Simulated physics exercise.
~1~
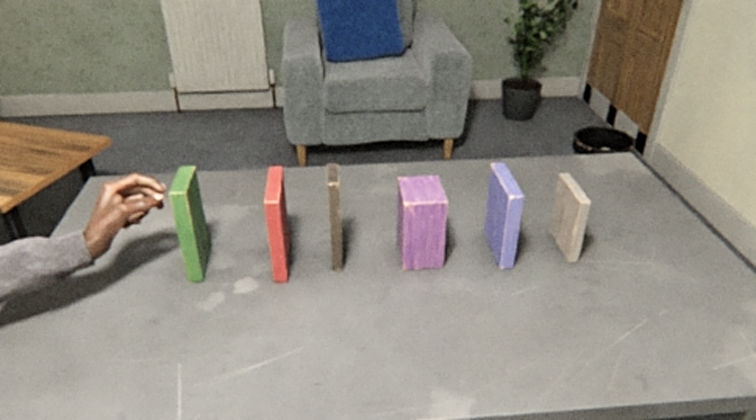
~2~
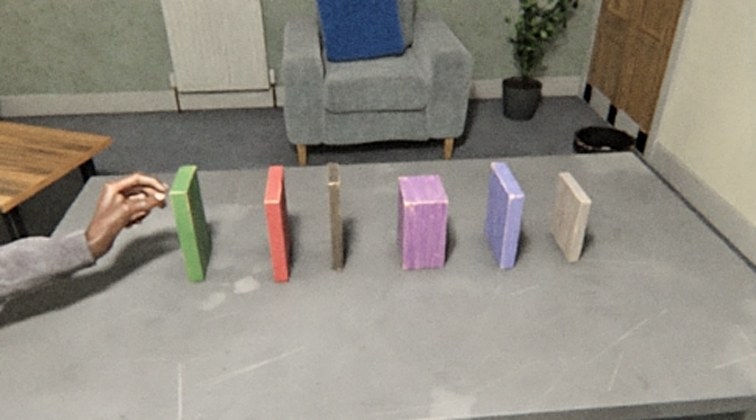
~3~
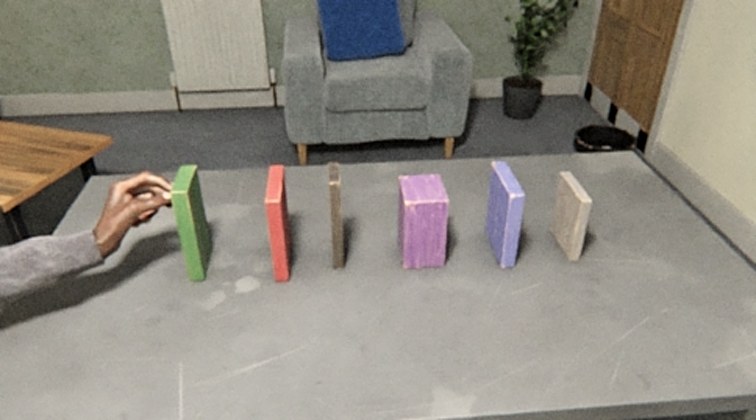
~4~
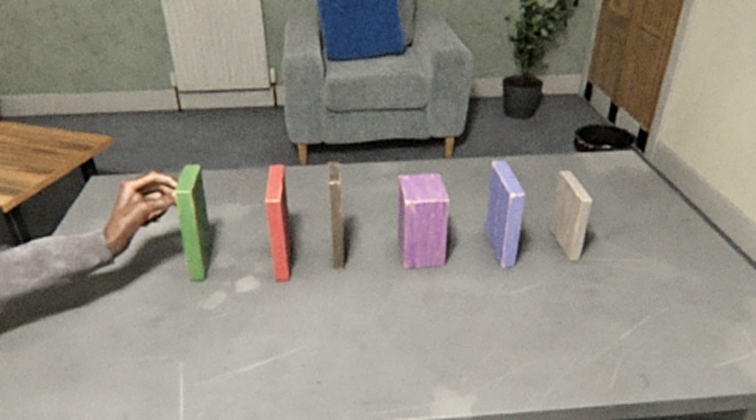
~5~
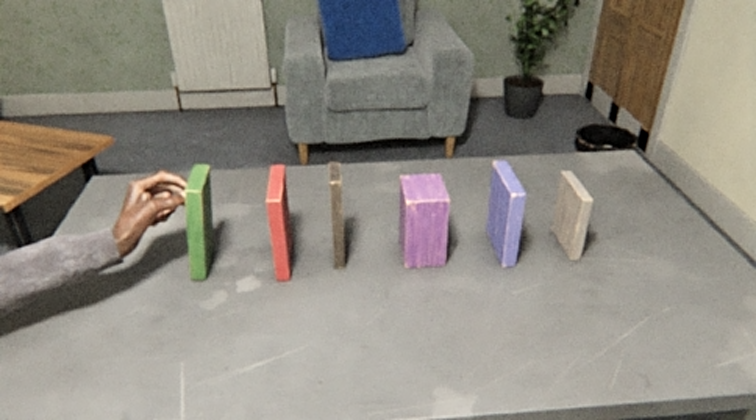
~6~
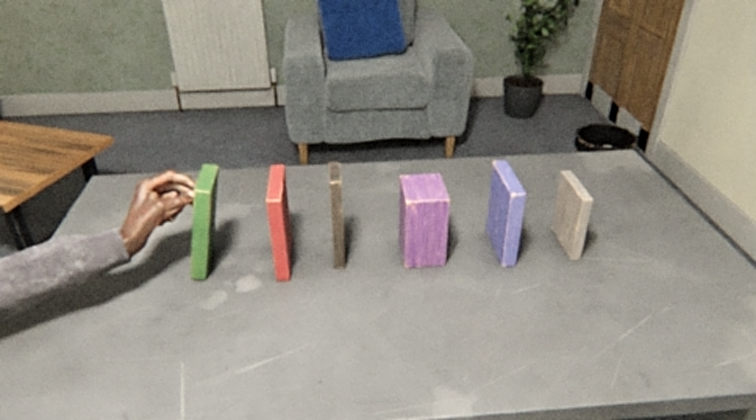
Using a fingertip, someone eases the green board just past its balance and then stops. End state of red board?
My guess is that it gets felled.
Then, 0.30 s on from there, green board 54° over; red board turned 14° from how it was put near (292, 222).
Then, 0.40 s on from there, green board 70° over; red board turned 41° from how it was put near (314, 227); black board turned 16° from how it was put.
Then, 0.50 s on from there, green board 76° over; red board turned 58° from how it was put near (326, 234); black board turned 34° from how it was put.
In the end, toppled on the table, red board; moved from the start, black board; the other 2 unmoved. At the end, from the last picture's camera, red board near (327, 234).
